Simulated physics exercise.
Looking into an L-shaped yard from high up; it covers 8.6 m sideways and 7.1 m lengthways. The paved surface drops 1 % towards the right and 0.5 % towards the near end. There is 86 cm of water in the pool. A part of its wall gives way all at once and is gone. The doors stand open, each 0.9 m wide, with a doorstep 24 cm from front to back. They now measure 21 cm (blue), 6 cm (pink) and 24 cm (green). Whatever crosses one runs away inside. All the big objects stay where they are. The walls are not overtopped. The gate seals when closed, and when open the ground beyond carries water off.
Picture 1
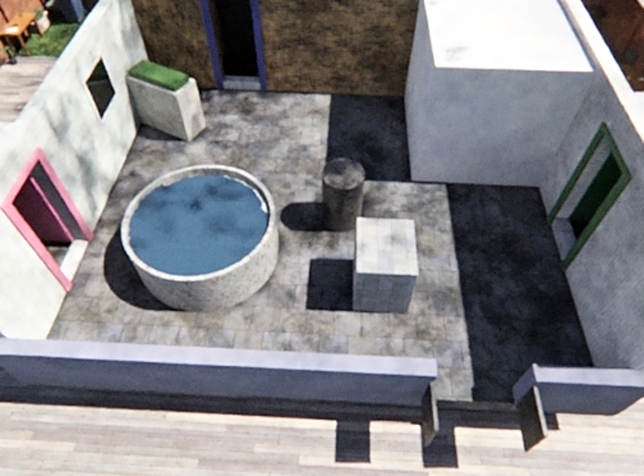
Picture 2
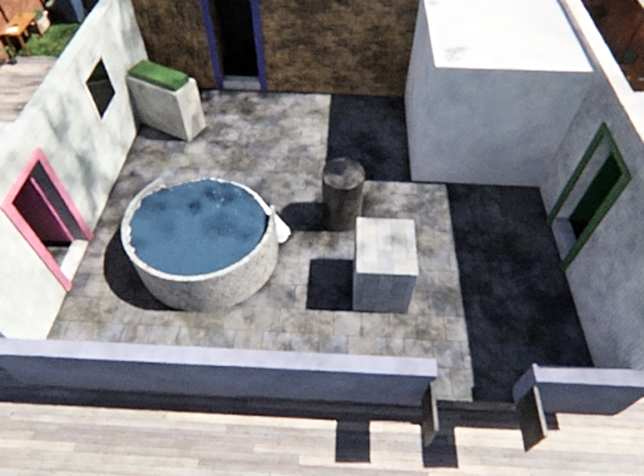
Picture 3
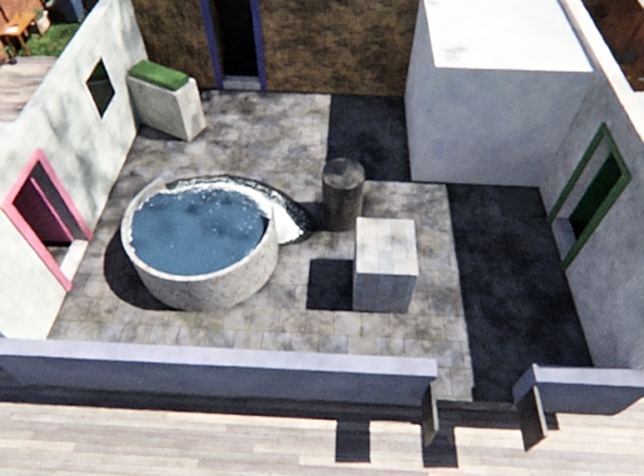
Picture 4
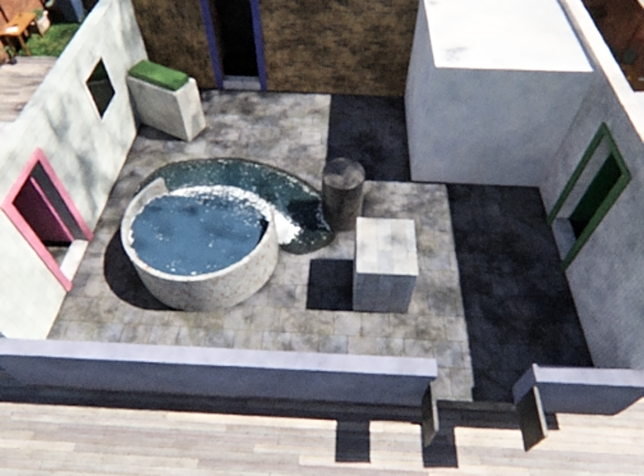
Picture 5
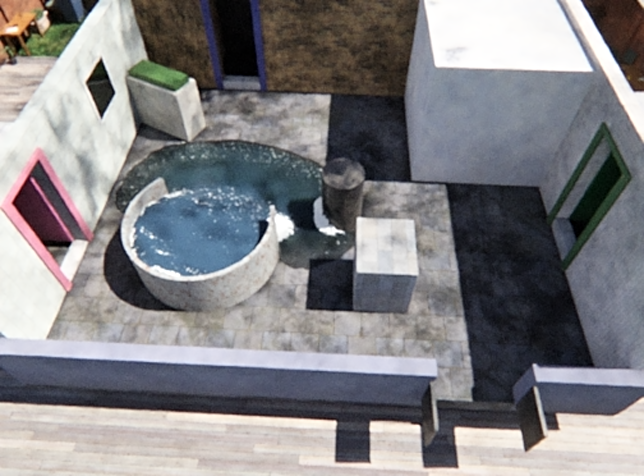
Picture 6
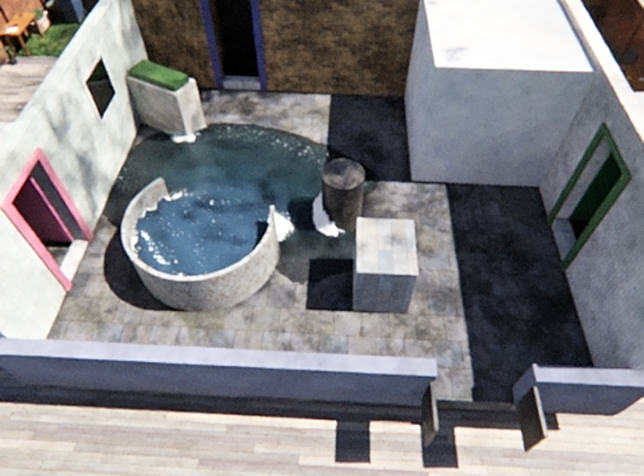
In a walled paved yard seen from above, the far side of a round pool's wall gives way, and water pours out and spreads across the paving behind it, reaching around the dark cylinder and the grass-topped block.
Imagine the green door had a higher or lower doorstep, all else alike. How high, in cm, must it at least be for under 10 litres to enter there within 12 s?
Some 6.5 cm above the ground.
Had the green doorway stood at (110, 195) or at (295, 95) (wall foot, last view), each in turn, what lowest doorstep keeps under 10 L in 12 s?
Roughly 8.0 and 29 cm.
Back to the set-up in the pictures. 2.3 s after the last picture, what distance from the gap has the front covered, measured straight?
Roughly 5.0 m.
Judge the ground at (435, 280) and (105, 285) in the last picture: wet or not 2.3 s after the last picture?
In turn: Dry, still dry.
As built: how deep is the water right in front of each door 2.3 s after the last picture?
Depths in cm: Blue 26, pink 1, green 0.
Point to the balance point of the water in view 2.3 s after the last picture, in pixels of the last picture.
At about (282, 154).
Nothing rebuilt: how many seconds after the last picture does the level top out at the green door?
Around 11.0 s.
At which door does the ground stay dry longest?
The green one.
Then, 0.7 s after the last picture water covers 45 % of the floor, deepest (44 cm) near (144, 137); it has not reached the green door.
Then, 2.3 s after the last picture water covers 55 % of the floor, deepest (42 cm) near (387, 107); it has not reached the green door.
Then, 11.3 s after the last picture water covers 100 % of the floor, deepest (14 cm) near (594, 392); 10 cm at the green door, 0 litres in over its 24 cm doorstep.
At the green door as built, the water peaked near 10 cm, 10.9 s after the last picture.
With a doorstep of 6 cm, 14 litres would have come in within the 12 s; with 8 cm, 4 litres. So under 10 litres takes about 6.5 cm.
